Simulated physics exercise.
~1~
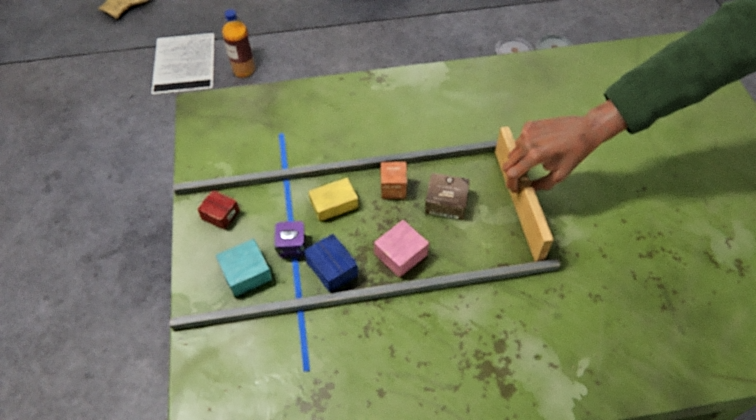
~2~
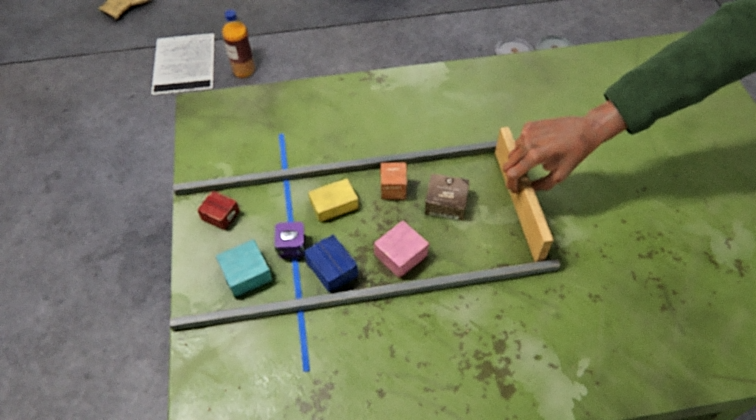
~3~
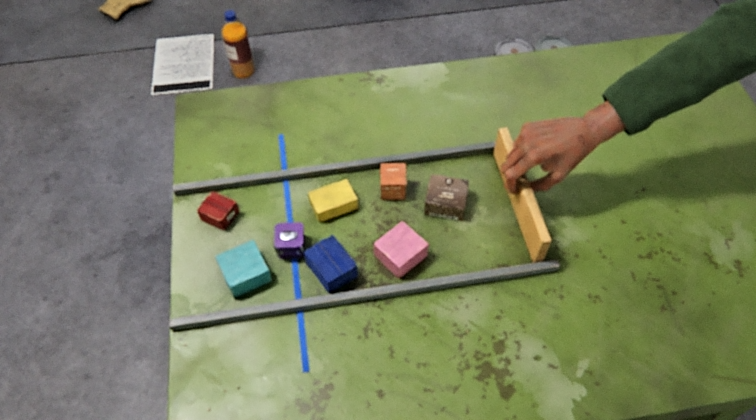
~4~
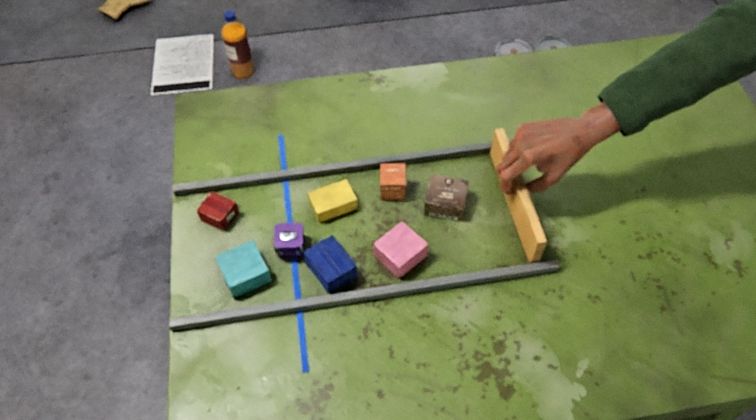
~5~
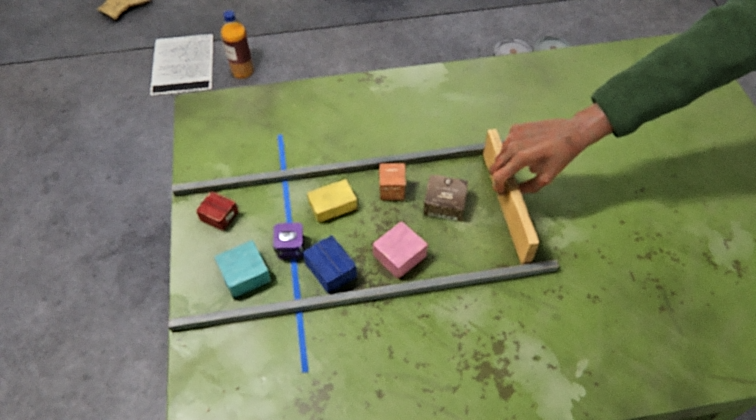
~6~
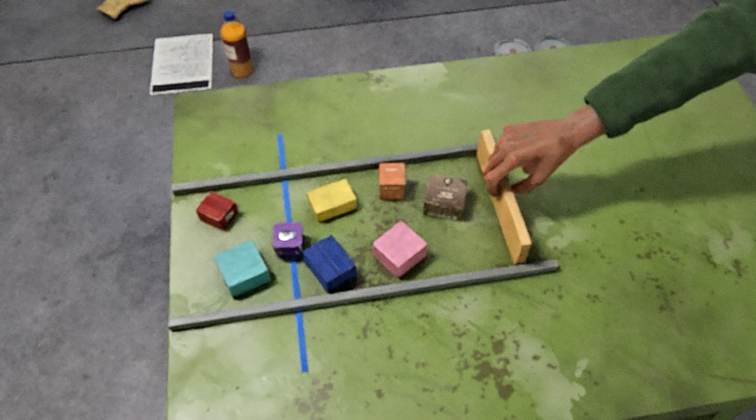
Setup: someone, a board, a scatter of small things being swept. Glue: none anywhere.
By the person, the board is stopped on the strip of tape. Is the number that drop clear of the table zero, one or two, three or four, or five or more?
Well, nothing drops off the table this time.
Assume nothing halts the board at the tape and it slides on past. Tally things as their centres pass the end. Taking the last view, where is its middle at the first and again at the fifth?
About (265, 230), then about (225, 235).
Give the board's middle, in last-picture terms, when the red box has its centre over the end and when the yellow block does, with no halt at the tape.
Approx. (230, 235) for the first, approx. (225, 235) for the second.
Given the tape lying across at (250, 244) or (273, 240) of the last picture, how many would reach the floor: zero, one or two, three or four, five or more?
In order: Either one or two, then zero.
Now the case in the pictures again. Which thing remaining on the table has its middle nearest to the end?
Result: Turquoise block.
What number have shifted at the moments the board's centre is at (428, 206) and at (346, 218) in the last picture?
That makes 2 at the first spot and 5 at the second.
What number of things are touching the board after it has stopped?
Result: 3 in all.
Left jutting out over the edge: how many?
I get 0.
Early on, none off yet; red box at rest near (217, 211); turquoise block at rest near (243, 268); purple case at rest near (289, 241).
Finally, the number that fall off is zero.
